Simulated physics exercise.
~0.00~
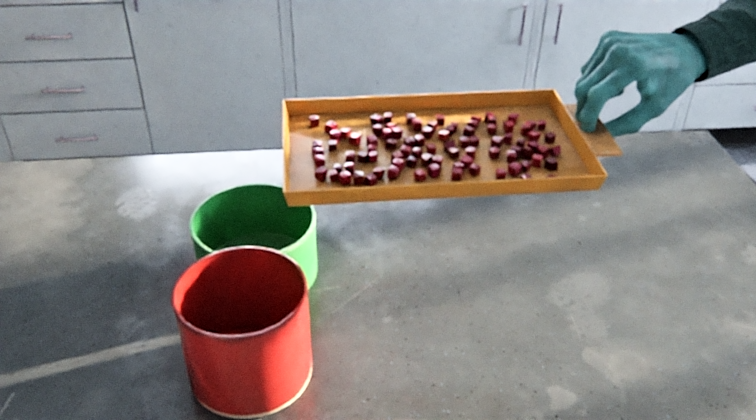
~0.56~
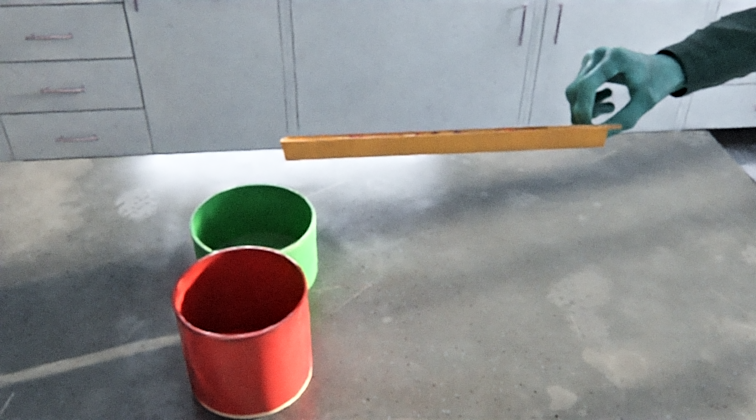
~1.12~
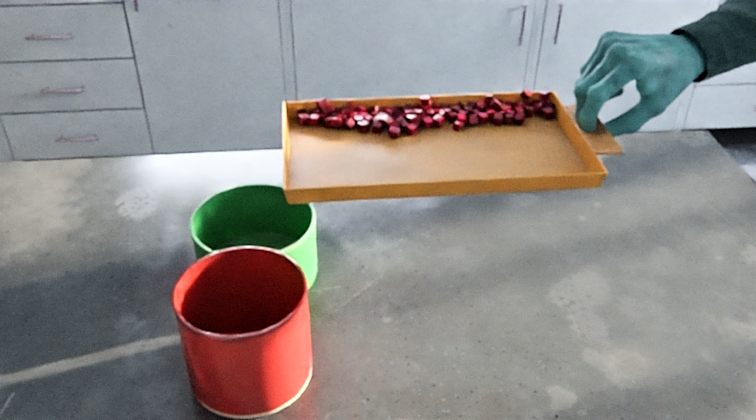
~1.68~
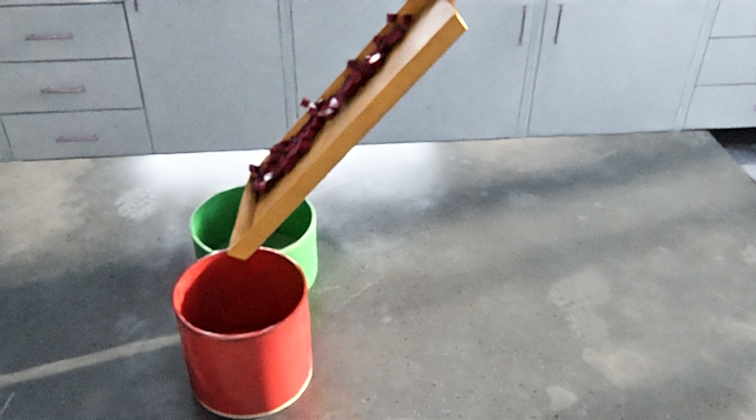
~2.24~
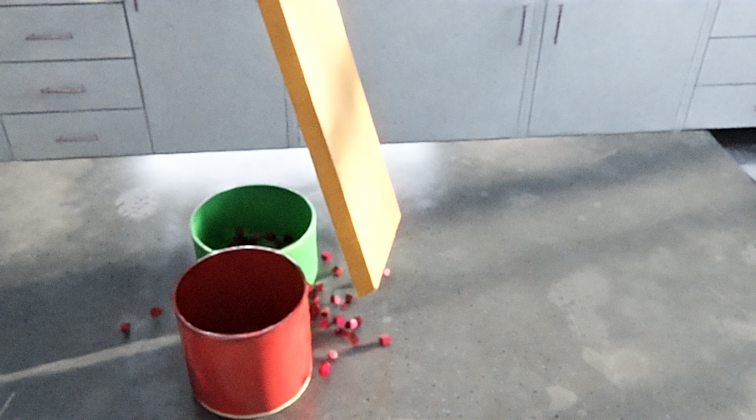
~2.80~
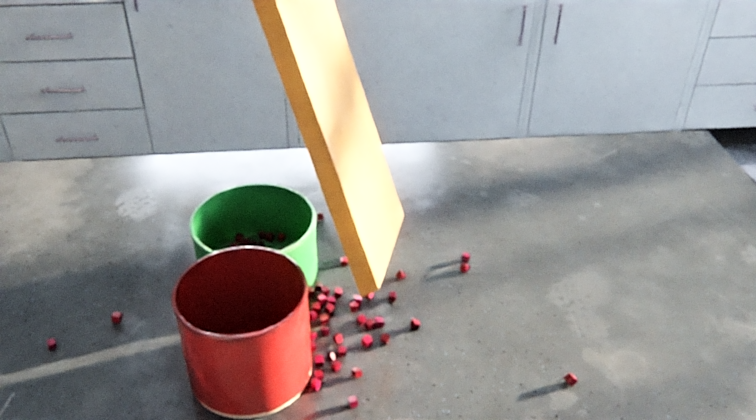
Beetroot cubes sliding across a tilting tray, then tipping towards two pots, some landing inside and many scattering across the grey table.
